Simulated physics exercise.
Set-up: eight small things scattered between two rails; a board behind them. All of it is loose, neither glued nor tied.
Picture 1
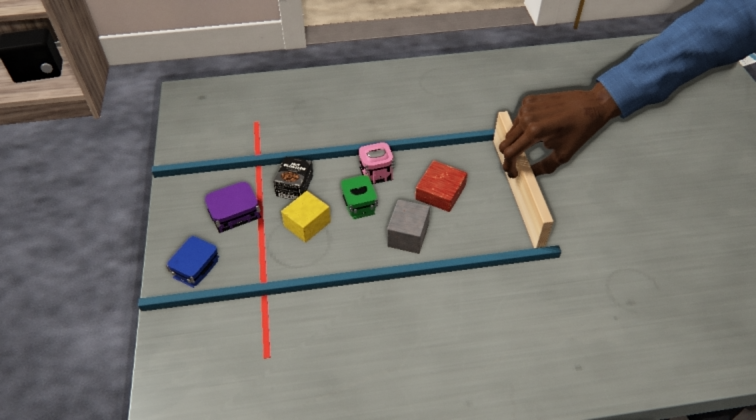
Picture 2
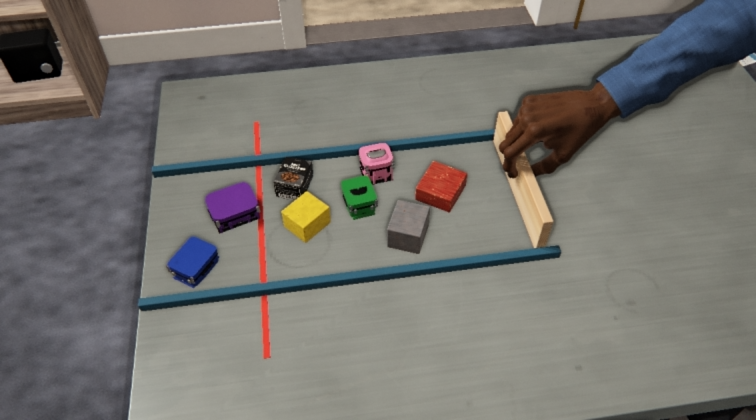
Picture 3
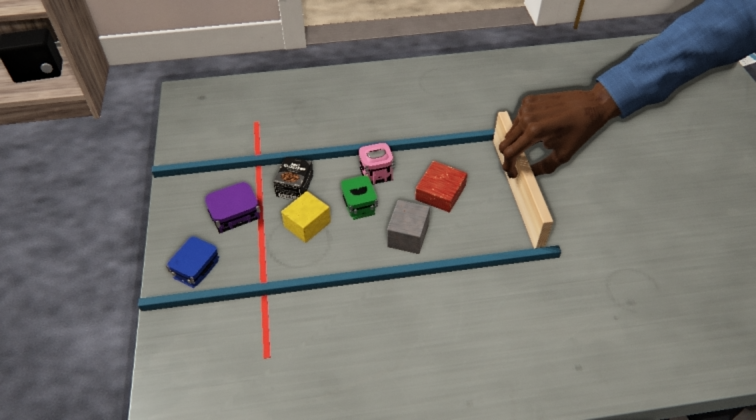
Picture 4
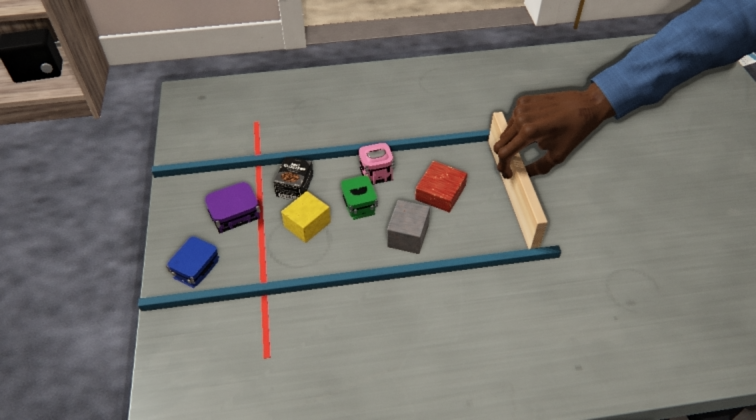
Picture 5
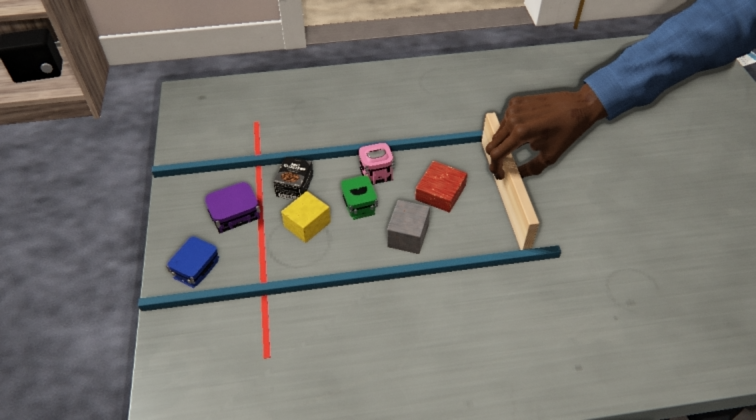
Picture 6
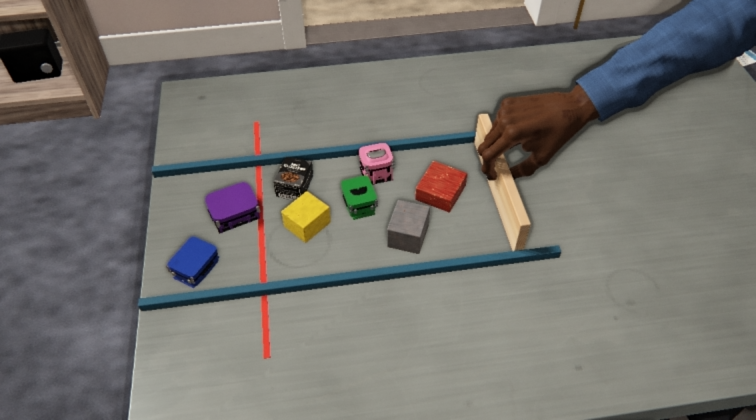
Hand sliding a wooden board slightly left between two blue rails, while the scattered coloured blocks and small cases stay still.
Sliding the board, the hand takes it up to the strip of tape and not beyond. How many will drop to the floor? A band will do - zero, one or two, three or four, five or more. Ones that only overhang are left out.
Answer - zero.
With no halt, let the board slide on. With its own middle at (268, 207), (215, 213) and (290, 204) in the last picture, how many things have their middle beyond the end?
First 0, next 2, last 0.
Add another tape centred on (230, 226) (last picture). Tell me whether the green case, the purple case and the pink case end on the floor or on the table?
As for the green case, it keeps its spot; the purple case does not stay; the pink case keeps its spot.
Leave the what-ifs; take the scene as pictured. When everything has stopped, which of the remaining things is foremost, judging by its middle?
The purple case finishes closest.
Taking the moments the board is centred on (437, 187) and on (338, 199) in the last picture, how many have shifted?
1 and 6.
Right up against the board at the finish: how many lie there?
3 of them.
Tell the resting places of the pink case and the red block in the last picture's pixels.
The pink case ends up near (243, 178), and the red block near (240, 214).
Early on, none off yet; blue case at rest near (195, 263); purple case at rest near (233, 208); black box at rest near (294, 179).
Finally, the number that fall off is zero.
